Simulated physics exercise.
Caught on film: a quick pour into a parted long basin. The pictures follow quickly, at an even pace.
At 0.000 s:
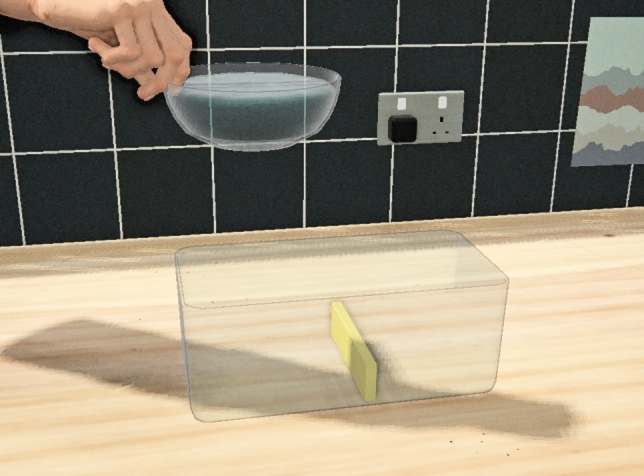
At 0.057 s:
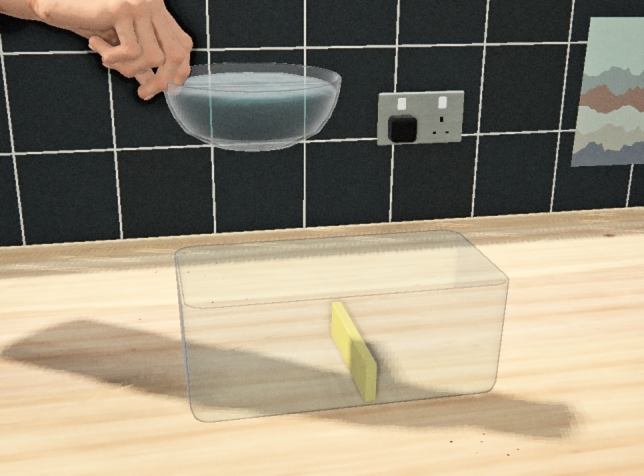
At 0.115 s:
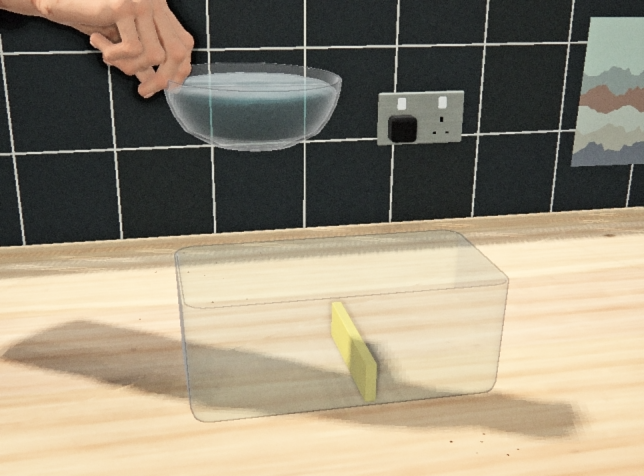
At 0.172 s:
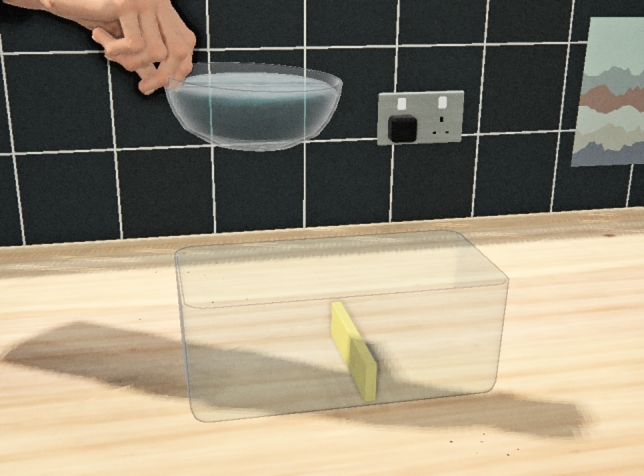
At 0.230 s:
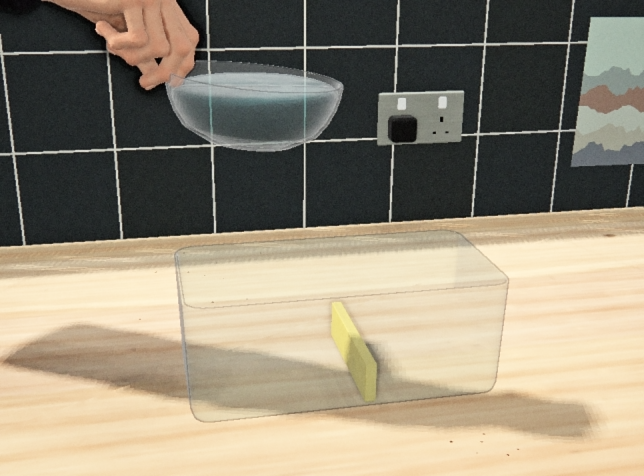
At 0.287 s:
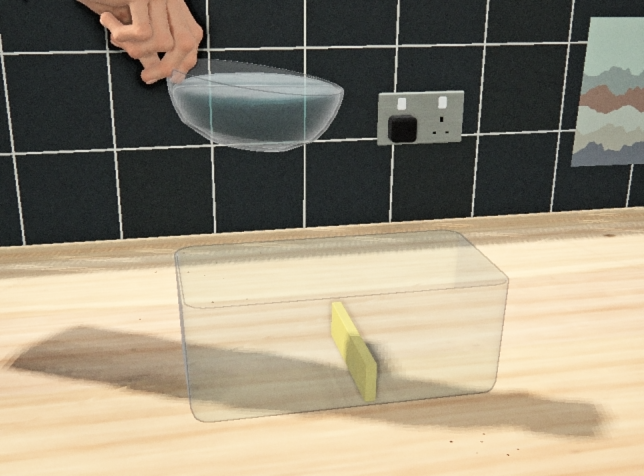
On a pale wooden counter before a dark tiled wall, seen from the front and slightly above, sits a long clear basin with a yellow divider standing inside it. Above it to the left, a hand holds a clear bowl of bluish water, with a wall socket and a muted, wavy-patterned picture to the right. The hand slowly tilts the bowl slightly rightward, while the camera stays still.
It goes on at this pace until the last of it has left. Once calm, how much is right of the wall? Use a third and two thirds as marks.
The share right of the wall is above two thirds.
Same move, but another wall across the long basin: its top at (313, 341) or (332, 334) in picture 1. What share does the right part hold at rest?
About 90 and 90 per cent.
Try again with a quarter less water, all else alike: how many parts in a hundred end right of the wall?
Some 80 per cent.
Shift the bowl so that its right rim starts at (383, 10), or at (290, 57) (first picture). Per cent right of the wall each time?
About 70 and 65 per cent.
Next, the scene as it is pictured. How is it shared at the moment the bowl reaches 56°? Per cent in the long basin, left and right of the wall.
The left part 0 per cent, the right part 25.
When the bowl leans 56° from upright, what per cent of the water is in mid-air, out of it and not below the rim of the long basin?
It comes to 35 per cent or so.
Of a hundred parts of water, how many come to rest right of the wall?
About 85 per cent.
A moment on, the bowl is tipped part way and 38 per cent is still to pour, 1 is left of the wall and 24 right of it.
Next, the bowl is tipped on its side and 2 per cent is still to pour, 8 is left of the wall and 84 right of it.
Then the bowl is tipped right over and 0 per cent is still to pour, 13 is left of the wall and 86 right of it.
Later the bowl is tipped right over and 0 per cent is still to pour, 13 is left of the wall and 86 right of it.
Finally, 13 per cent lies left of the wall, 86 right of it and 1 outside.
